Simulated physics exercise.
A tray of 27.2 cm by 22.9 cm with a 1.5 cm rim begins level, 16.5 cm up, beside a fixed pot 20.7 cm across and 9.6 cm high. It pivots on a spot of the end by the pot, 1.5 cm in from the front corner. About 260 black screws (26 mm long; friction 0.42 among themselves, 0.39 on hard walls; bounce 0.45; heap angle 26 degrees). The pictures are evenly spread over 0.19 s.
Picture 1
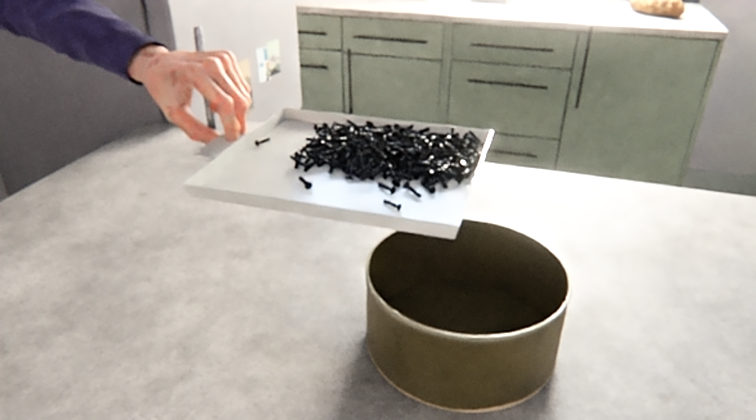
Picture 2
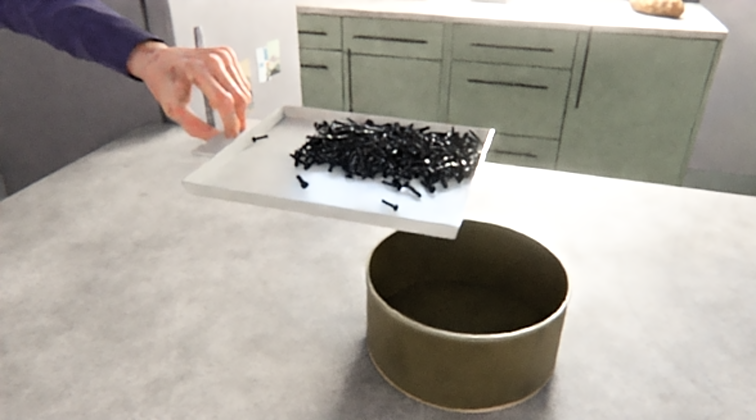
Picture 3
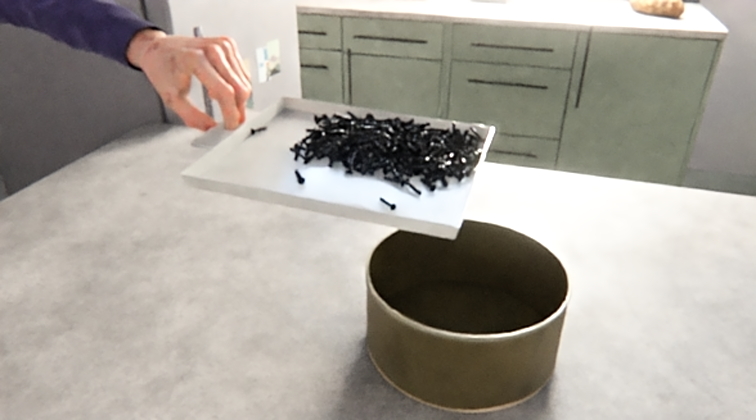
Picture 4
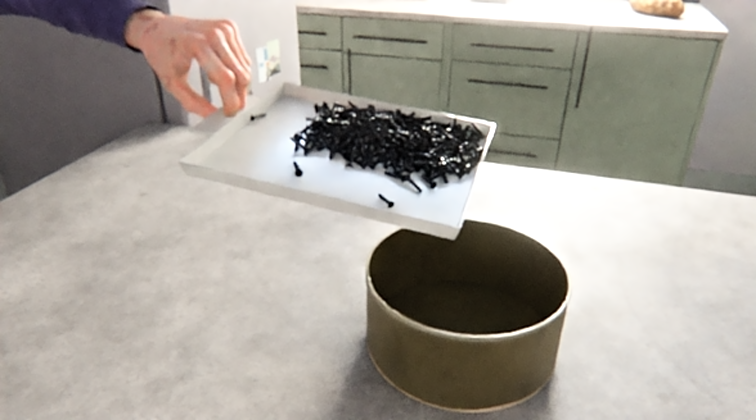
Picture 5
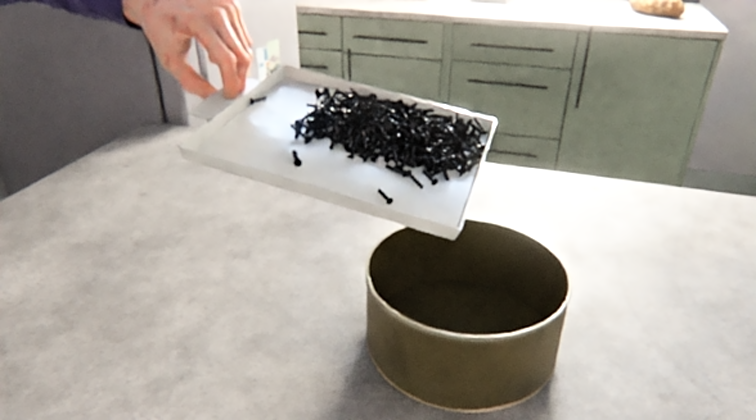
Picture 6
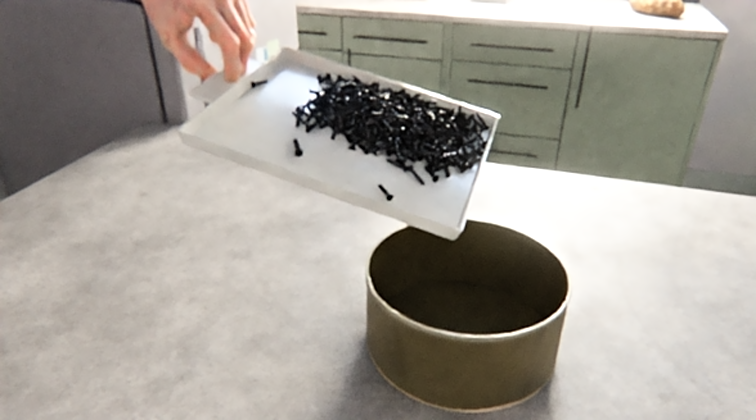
A pale tray piled with small black screws started out level, then slowly tilted down toward the round pot on the right as a hand raised its left end, while the heap barely shifted.
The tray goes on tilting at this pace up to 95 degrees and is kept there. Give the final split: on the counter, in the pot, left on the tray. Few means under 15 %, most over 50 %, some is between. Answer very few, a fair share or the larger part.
Counter a fair share, pot the larger part, tray very few.
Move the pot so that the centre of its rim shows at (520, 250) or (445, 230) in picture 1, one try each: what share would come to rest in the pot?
About 60 and 0 per cent.
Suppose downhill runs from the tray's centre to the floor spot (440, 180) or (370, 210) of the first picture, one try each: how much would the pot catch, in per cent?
Some 50 and 25 per cent.
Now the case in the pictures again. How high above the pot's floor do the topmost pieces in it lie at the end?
Roughly 3.0 cm.
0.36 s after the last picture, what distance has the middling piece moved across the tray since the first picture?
Roughly 7 cm.
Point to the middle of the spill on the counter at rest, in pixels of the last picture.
Near (594, 408).
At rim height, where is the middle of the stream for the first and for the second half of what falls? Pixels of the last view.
At about (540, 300), then at (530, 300).
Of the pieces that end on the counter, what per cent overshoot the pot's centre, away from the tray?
Some 100 per cent.
Then, 0.36 s after the last picture, tilt 54 degrees; the tray holds 100 %, the pot 0 %.
Then, 0.59 s after the last picture, tilt 79 degrees; the tray holds 30 %, the pot 20 %.
Then, 0.94 s after the last picture, tilt 95 degrees; the tray holds 0 %, the pot 70 %.
In the end, counter 30 %, pot 70 %, tray 0 %.
